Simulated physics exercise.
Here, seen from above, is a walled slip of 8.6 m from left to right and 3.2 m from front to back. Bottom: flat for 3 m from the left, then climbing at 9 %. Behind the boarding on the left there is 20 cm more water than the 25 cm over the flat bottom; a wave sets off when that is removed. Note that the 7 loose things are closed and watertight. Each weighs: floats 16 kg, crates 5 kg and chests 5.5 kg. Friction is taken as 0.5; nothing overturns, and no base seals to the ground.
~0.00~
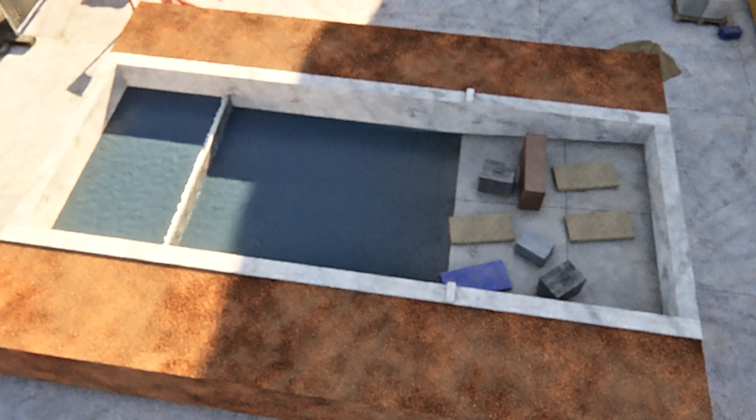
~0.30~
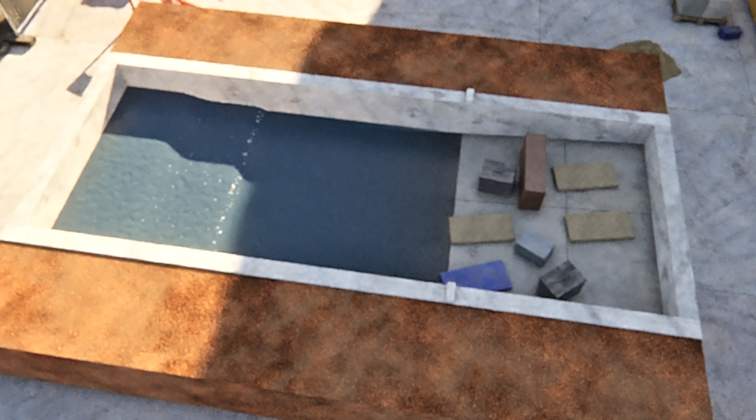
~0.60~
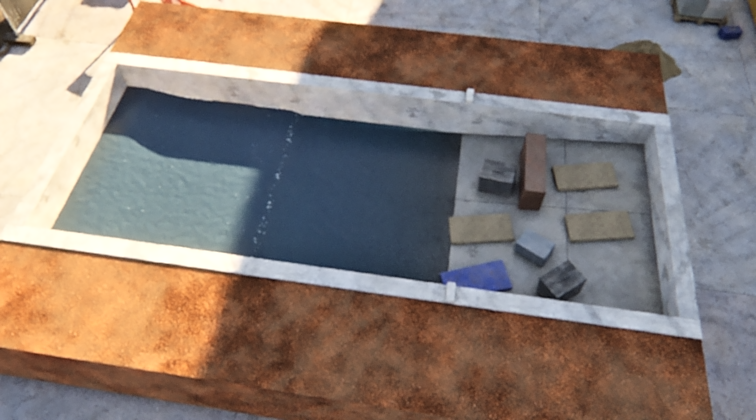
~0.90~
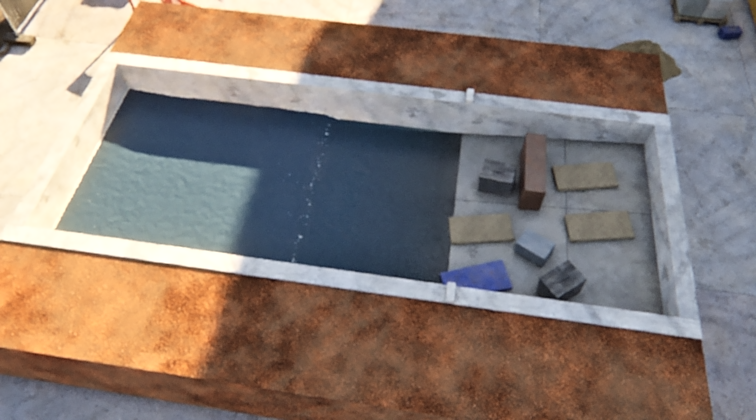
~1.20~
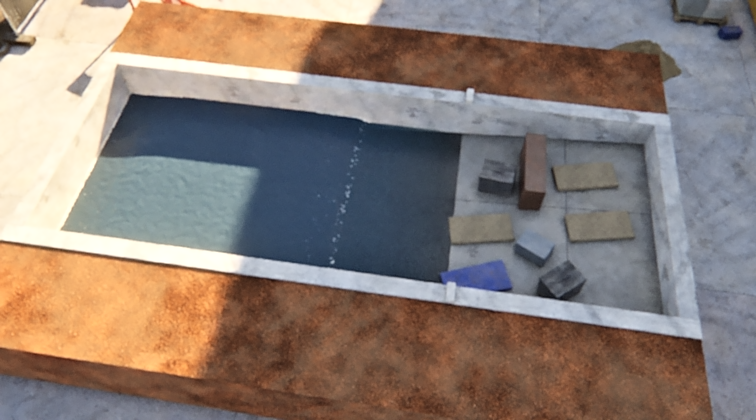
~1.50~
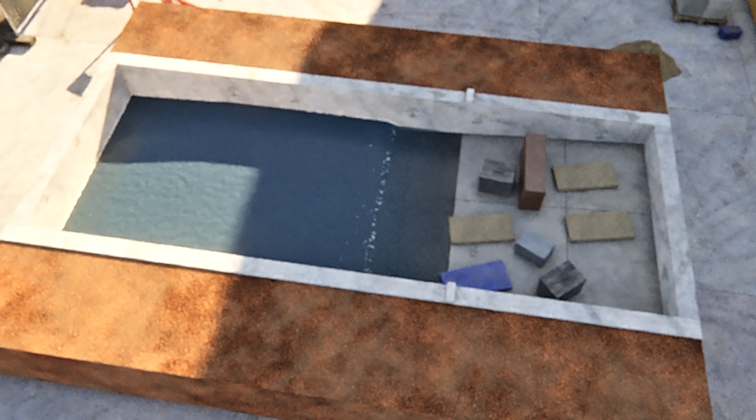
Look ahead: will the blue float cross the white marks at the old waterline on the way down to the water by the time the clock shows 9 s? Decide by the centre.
Looks like it goes beyond the old waterline.
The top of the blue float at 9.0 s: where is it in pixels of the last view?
Position estimate: Close to (303, 262).
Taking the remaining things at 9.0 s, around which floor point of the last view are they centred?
Near (447, 230).
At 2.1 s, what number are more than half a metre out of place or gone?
The number I get is 0.
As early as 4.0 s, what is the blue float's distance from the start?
Around 30 centimetres.
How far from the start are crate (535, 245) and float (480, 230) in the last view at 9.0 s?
In that order: 10 cm, 250 cm.
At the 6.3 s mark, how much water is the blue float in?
Roughly 11 cm at that moment.
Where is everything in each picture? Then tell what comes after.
The blue float at (476, 280), on the bottom; water covers 18.2 m2; 0 of 7 have shifted, in the first picture.
The blue float at (476, 280) rests on the ground; water covers 18.2 m2; 0 of 7 have shifted, in the second picture.
The blue float at (476, 280) rests on the ground; 18.2 m2 under water; 0 of 7 have shifted, in the third picture.
The blue float at (476, 280), on the bottom; water covers 18.2 m2; 0 of 7 have shifted, in the fourth picture.
The blue float at (476, 280) rests on the ground; water covers 18.2 m2; 0 of 7 have shifted, in the fifth picture.
The blue float at (476, 280) rests on the ground; 18.2 m2 under water; 0 of 7 have shifted, in the sixth picture.
After 2.1 s the blue float is near (476, 280), 0.0 m from its start, aground; 0 of 7 are over the mark; 0 afloat.
After 4.0 s the blue float is near (494, 287), 0.3 m from its start, afloat; 0 of 7 are over the mark; 4 afloat.
After 6.3 s the blue float is near (390, 279), 1.2 m from its start, afloat; 3 of 7 are over the mark; 3 afloat.
After 9.0 s the blue float is near (303, 262), 2.5 m from its start, afloat; 3 of 7 are over the mark; 3 afloat.
